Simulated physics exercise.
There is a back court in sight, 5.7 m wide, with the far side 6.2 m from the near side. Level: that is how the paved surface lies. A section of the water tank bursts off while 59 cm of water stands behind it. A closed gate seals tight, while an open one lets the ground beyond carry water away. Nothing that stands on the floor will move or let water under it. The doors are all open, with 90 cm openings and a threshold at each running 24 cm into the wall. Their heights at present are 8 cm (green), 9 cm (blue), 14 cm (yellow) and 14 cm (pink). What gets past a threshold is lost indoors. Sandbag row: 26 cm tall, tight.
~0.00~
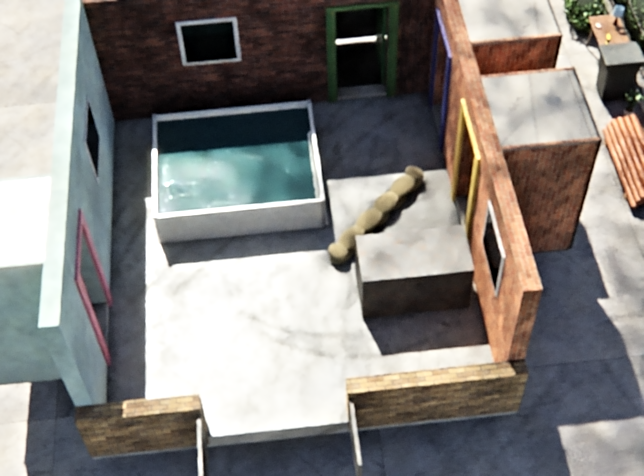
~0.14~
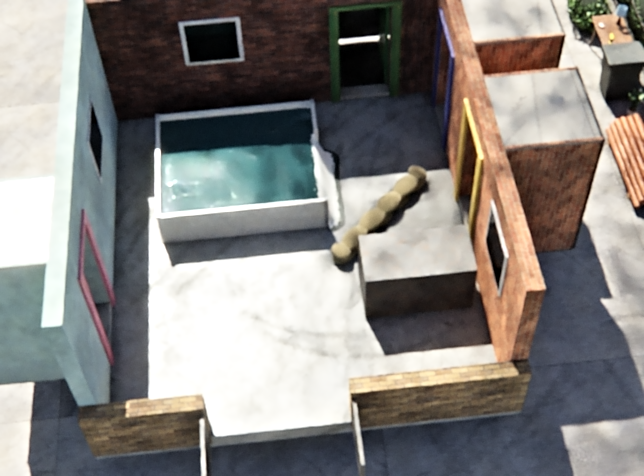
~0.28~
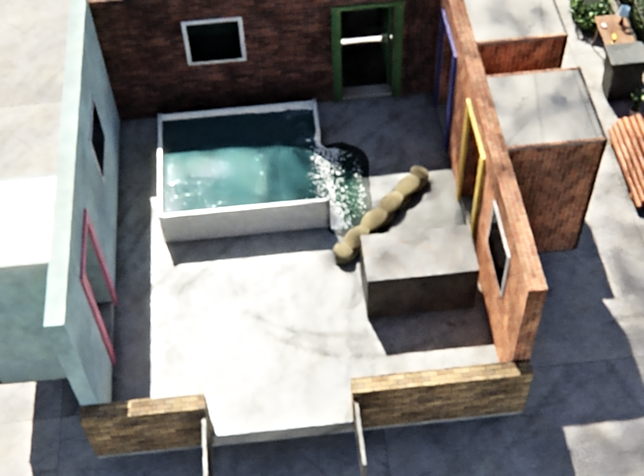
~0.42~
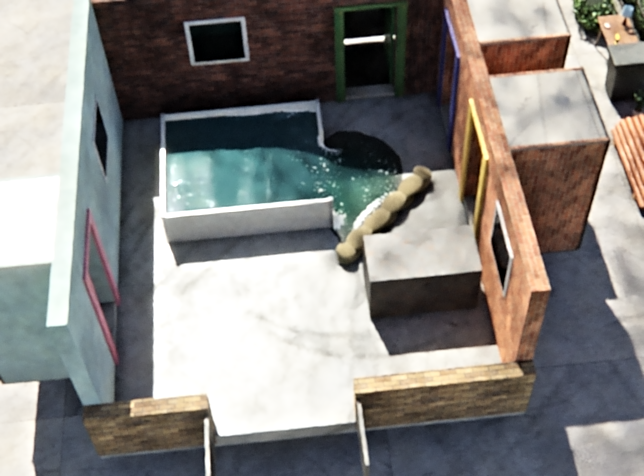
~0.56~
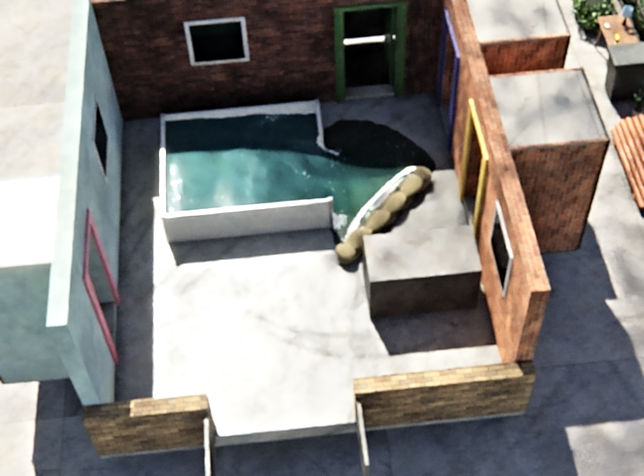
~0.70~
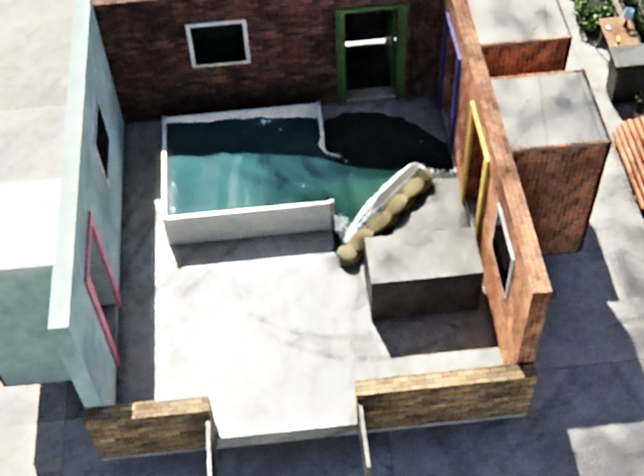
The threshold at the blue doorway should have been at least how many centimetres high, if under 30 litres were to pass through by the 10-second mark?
At least some 32 cm.
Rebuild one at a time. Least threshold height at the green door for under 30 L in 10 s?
At the green door you'd want roughly 19 cm.
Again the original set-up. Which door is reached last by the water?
Final door: Pink.
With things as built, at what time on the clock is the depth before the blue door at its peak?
Roughly 2.4 s.
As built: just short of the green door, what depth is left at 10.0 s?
Roughly 11.0 cm deep.
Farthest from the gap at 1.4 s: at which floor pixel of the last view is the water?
Lab note: Front tip approx. (433, 97).
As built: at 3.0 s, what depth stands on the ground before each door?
Depths in cm - green: 20, blue: 32, yellow: 11, pink: 0.
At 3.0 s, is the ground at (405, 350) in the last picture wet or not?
At that moment it's not yet touched.
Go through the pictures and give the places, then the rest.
The first picture shows the water tank at (236, 160) is whole and still, 59 cm deep; the blue door at (440, 85) is dry.
In the second picture, the gap is at (320, 181), the front 0.3 m out at (339, 206); the back of the water tank holds 59 cm.
In the third picture, the gap is at (322, 183), the front 0.8 m out at (364, 168); the back of the water tank holds 59 cm.
In the fourth picture, water pours out at (325, 183) and has run 1.2 m, to (397, 179); about 11 cm deep outside, 59 cm at the back.
In the fifth picture, water pours out at (325, 184) and has run 1.8 m, to (430, 165); about 10 cm deep outside, 59 cm at the back.
In the sixth picture, the front is at (454, 173), 2.2 m from the gap at (326, 186); 3.6 m2 of floor is wet, 59 cm left at the back; 0.4 m in a straight line remain to the blue door at (450, 87).
After 1.4 s water covers 25 % of the floor, deepest (46 cm) near (373, 220); 27 cm at the blue door, 24 litres in over its 9 cm threshold.
After 3.0 s water covers 55 % of the floor, deepest (42 cm) near (433, 97); 32 cm at the blue door, 232 litres in over its 9 cm threshold.
After 10.0 s water covers 95 % of the floor, deepest (14 cm) near (135, 132); 12 cm at the blue door, 571 litres in over its 9 cm threshold.
At the blue door as built, the water arrived by 0.9 s and peaked near 32 cm at 2.4 s.
With a threshold of 27.5 cm, 73 litres would have come in within the 10 s; with 37 cm, 8 litres. So under 30 litres takes about 32 cm.
